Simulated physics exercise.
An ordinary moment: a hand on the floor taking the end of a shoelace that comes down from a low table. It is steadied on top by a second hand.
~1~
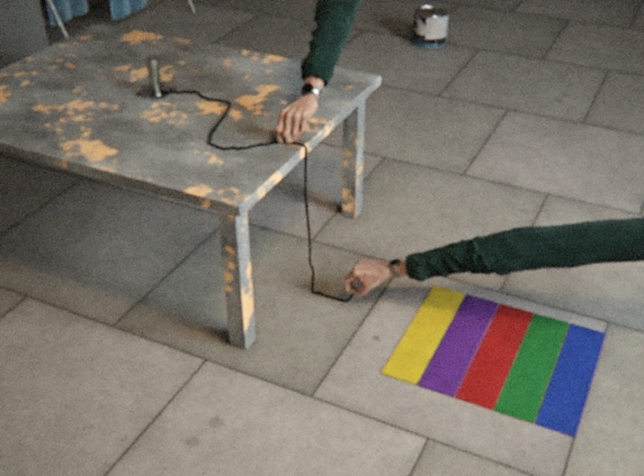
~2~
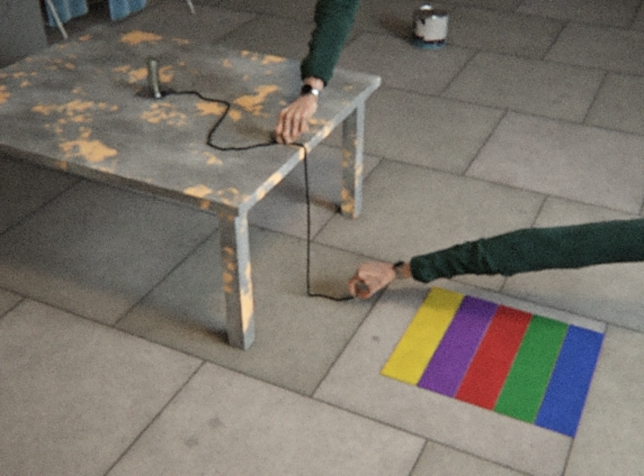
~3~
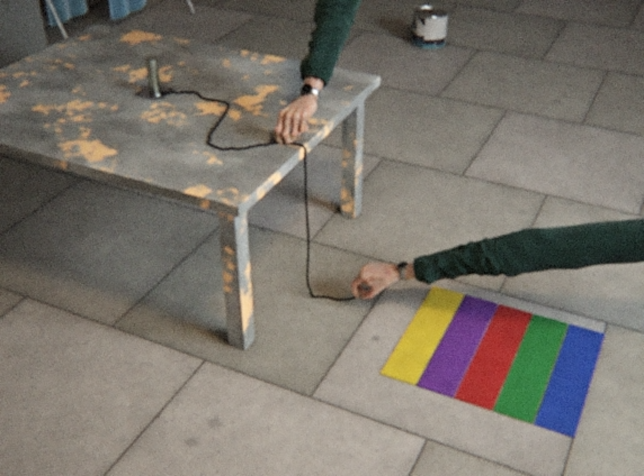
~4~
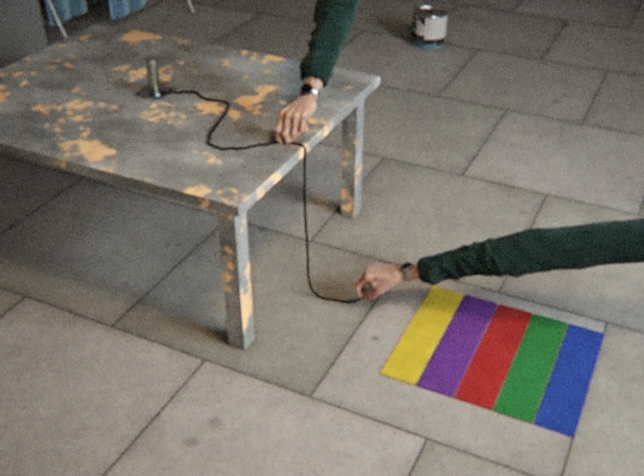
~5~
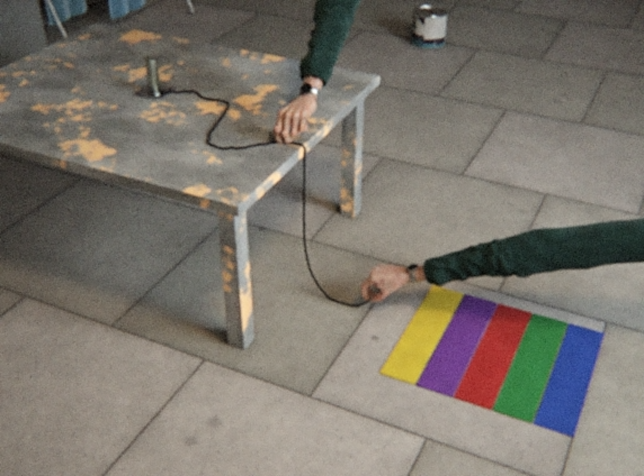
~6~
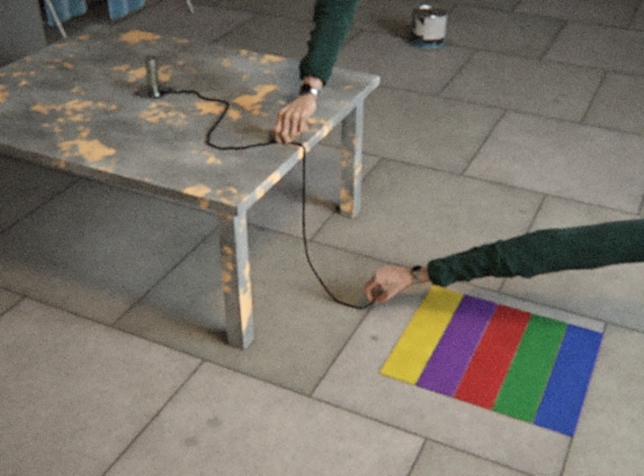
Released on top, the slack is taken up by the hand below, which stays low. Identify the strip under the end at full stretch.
Strip: Blue.
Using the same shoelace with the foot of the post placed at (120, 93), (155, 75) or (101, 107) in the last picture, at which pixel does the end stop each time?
Pixels, try by try: About (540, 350), (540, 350), (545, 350).
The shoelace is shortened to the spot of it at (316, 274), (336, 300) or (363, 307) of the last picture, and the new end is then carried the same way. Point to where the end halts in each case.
Try by try, the places come out as (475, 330), (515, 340) and (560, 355).
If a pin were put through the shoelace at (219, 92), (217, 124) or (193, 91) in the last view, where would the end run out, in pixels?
Try one gives (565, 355), try two (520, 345), and try three (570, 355).
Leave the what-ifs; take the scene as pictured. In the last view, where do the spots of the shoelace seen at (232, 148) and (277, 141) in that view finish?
The first moves to (324, 158), the second to (363, 188).
Soon after, end near (510, 340); over red.
Then, end near (554, 353); over green.
At full stretch, end near (579, 361); over blue. It gets as far as the blue strip.
